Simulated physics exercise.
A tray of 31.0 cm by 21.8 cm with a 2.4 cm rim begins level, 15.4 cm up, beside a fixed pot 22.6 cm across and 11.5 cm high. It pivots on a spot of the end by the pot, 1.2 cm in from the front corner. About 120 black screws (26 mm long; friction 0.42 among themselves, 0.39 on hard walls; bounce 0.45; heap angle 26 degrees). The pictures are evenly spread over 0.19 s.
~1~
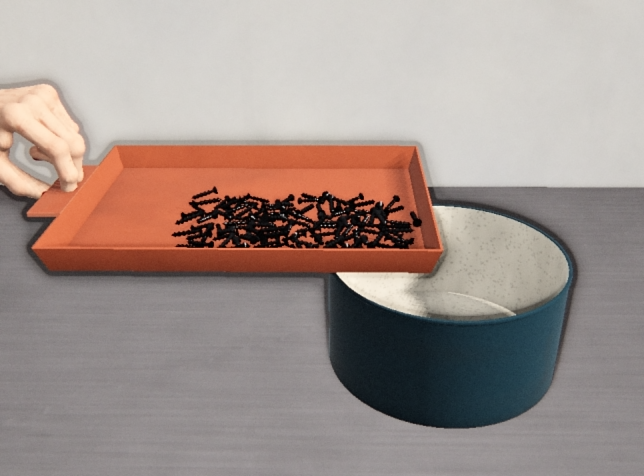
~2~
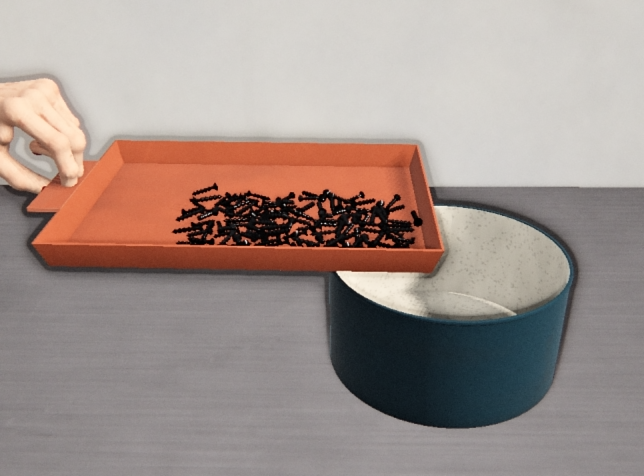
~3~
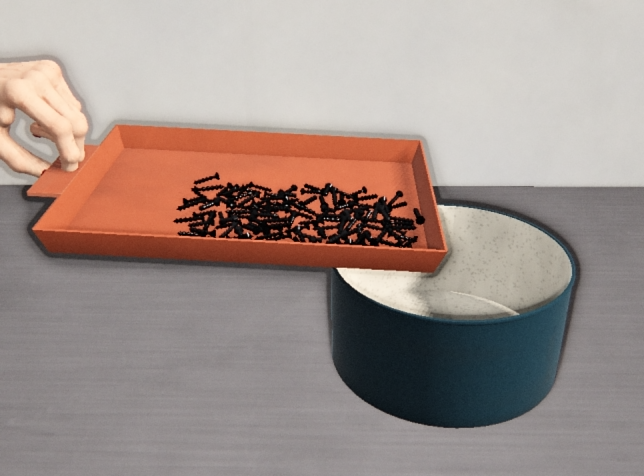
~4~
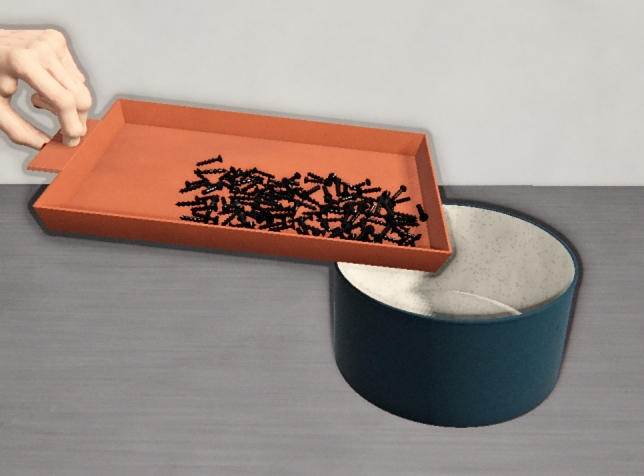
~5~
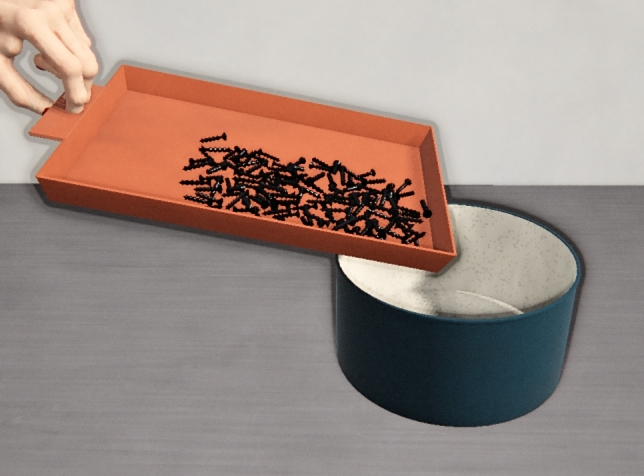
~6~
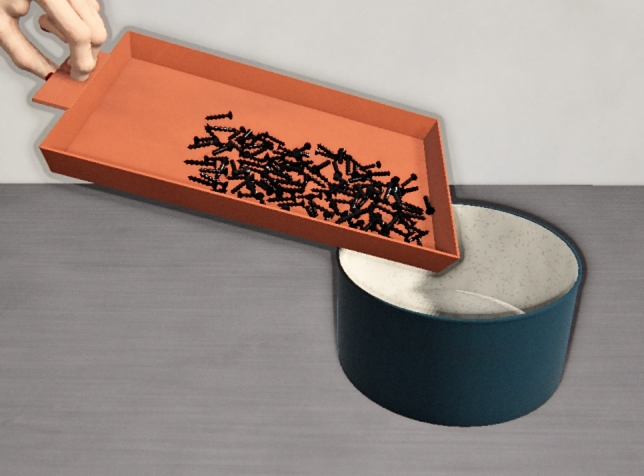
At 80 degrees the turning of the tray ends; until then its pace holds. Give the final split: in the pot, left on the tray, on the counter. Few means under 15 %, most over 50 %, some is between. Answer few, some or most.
In the pot: Some; left on the tray: Few; on the counter: Most.
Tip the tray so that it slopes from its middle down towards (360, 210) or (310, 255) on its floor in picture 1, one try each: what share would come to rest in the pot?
About 85 and 0 per cent.
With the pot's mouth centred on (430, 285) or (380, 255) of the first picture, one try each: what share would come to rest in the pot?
About 90 and 0 per cent.
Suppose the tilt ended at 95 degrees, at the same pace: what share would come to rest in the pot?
In that case some 35 per cent.
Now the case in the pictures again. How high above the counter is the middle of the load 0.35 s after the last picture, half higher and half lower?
Some 20 cm.
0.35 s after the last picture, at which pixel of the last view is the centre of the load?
Near (449, 219).
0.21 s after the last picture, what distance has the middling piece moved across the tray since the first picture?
Roughly 3 cm.
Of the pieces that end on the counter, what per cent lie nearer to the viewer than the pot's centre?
About 100 per cent.
Then, 0.21 s after the last picture, tilt 51 degrees; the tray holds 100 %, the pot 0 %.
Then, 0.35 s after the last picture, tilt 72 degrees; the tray holds 100 %, the pot 0 %.
Then, 0.61 s after the last picture, tilt 80 degrees; the tray holds 15 %, the pot 30 %.
In the end, pot 40 %, tray 0 %, counter 60 %.
